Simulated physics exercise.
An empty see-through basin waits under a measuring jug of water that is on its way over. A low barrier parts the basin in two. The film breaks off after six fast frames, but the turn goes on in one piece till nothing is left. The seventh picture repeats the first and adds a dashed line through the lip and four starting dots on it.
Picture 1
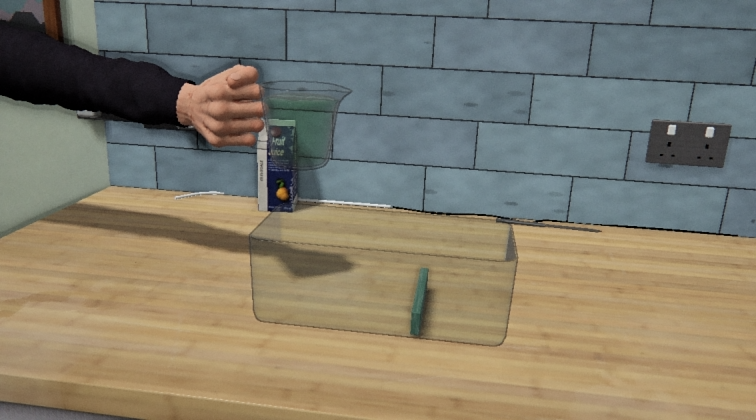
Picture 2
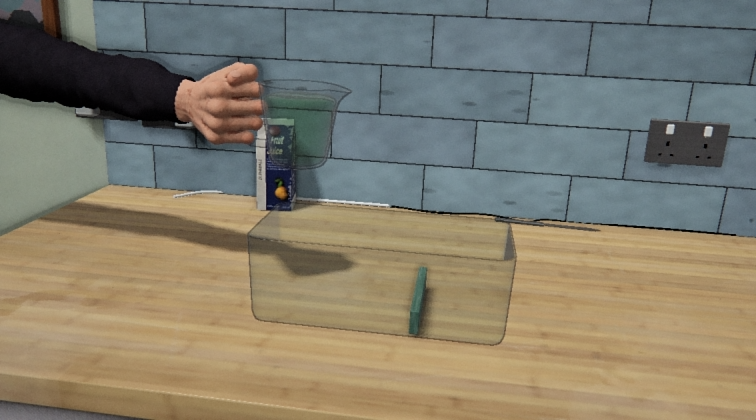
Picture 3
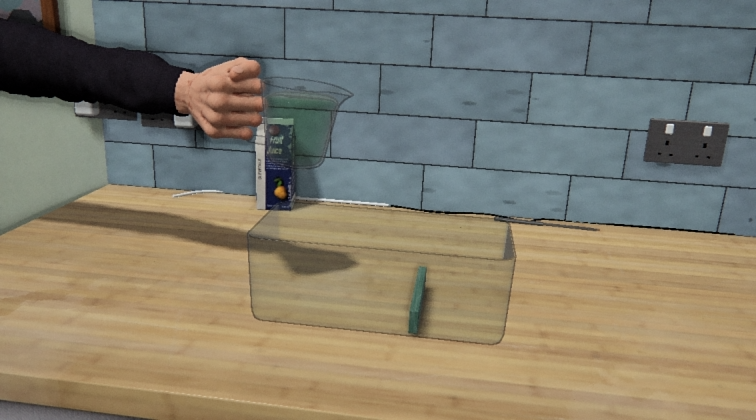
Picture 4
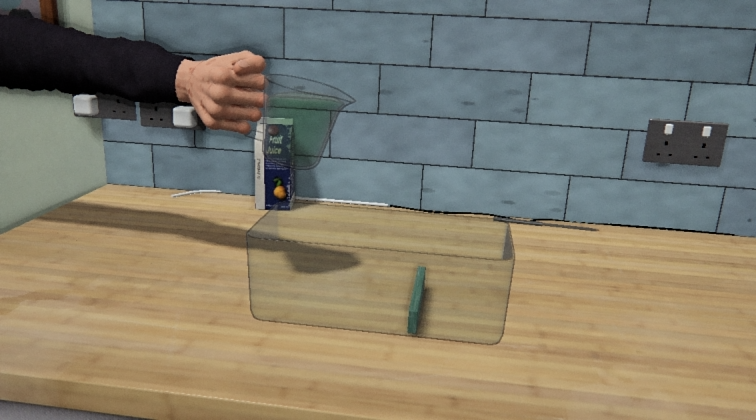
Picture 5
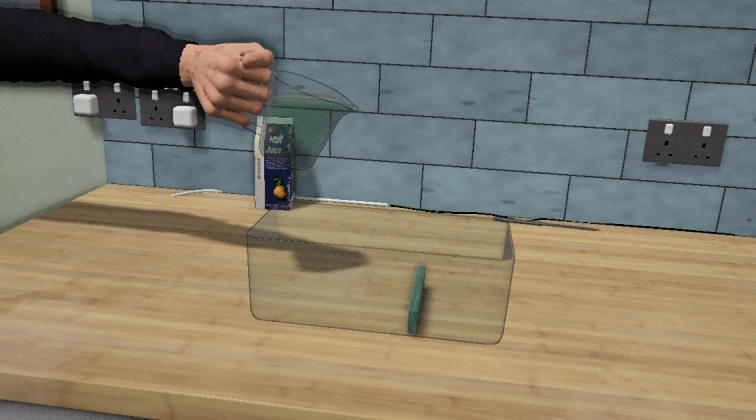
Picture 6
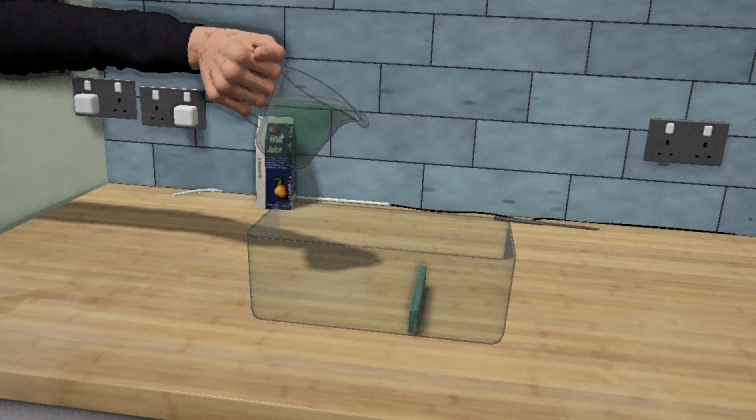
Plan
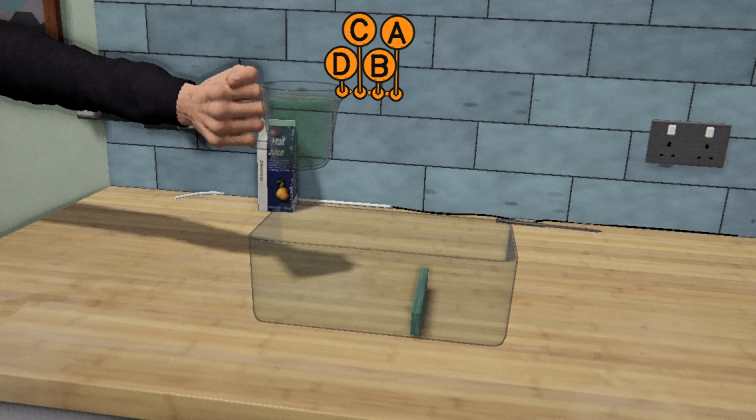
A pale wooden kitchen worktop backed by blue-grey wall tiles and dark double sockets is seen from the front and slightly above. An empty clear basin with a low green barrier standing inside, right of its middle, sits on the wood, with a small blue and green juice carton behind. At upper left, a dark-sleeved arm gradually tilts a transparent jug of greenish water rightward until the water reaches its lip, while the view stays almost still.
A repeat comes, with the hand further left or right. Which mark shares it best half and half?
The best place is B.
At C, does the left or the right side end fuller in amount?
More ends on the left.
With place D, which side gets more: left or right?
The left side.
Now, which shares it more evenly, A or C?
The answer is A.
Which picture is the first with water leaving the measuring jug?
In picture 6.
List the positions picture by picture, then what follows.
Upright, lip at (351, 91); basin from (254, 317) to (505, 344); top of the wall at (421, 288); nothing has left yet.
Upright, lip at (351, 91); nothing has left yet.
Tipped about 5°, lip at (352, 95); nothing has left yet.
Tipped about 11°, lip at (354, 101); nothing has left yet.
Tipped about 20°, lip at (357, 109); nothing has left yet.
Tipped about 29°, lip at (360, 120); water is over the lip, down to (365, 125).
On the marked copy, A at (396, 94); B at (377, 93); C at (360, 92); D at (342, 91).
For place A, about 25 % ends left of the wall and 75 % right of it.
For place B, about 55 % ends left of the wall and 44 % right of it.
For place C, about 87 % ends left of the wall and 12 % right of it.
For place D, about 89 % ends left of the wall and 9 % right of it.
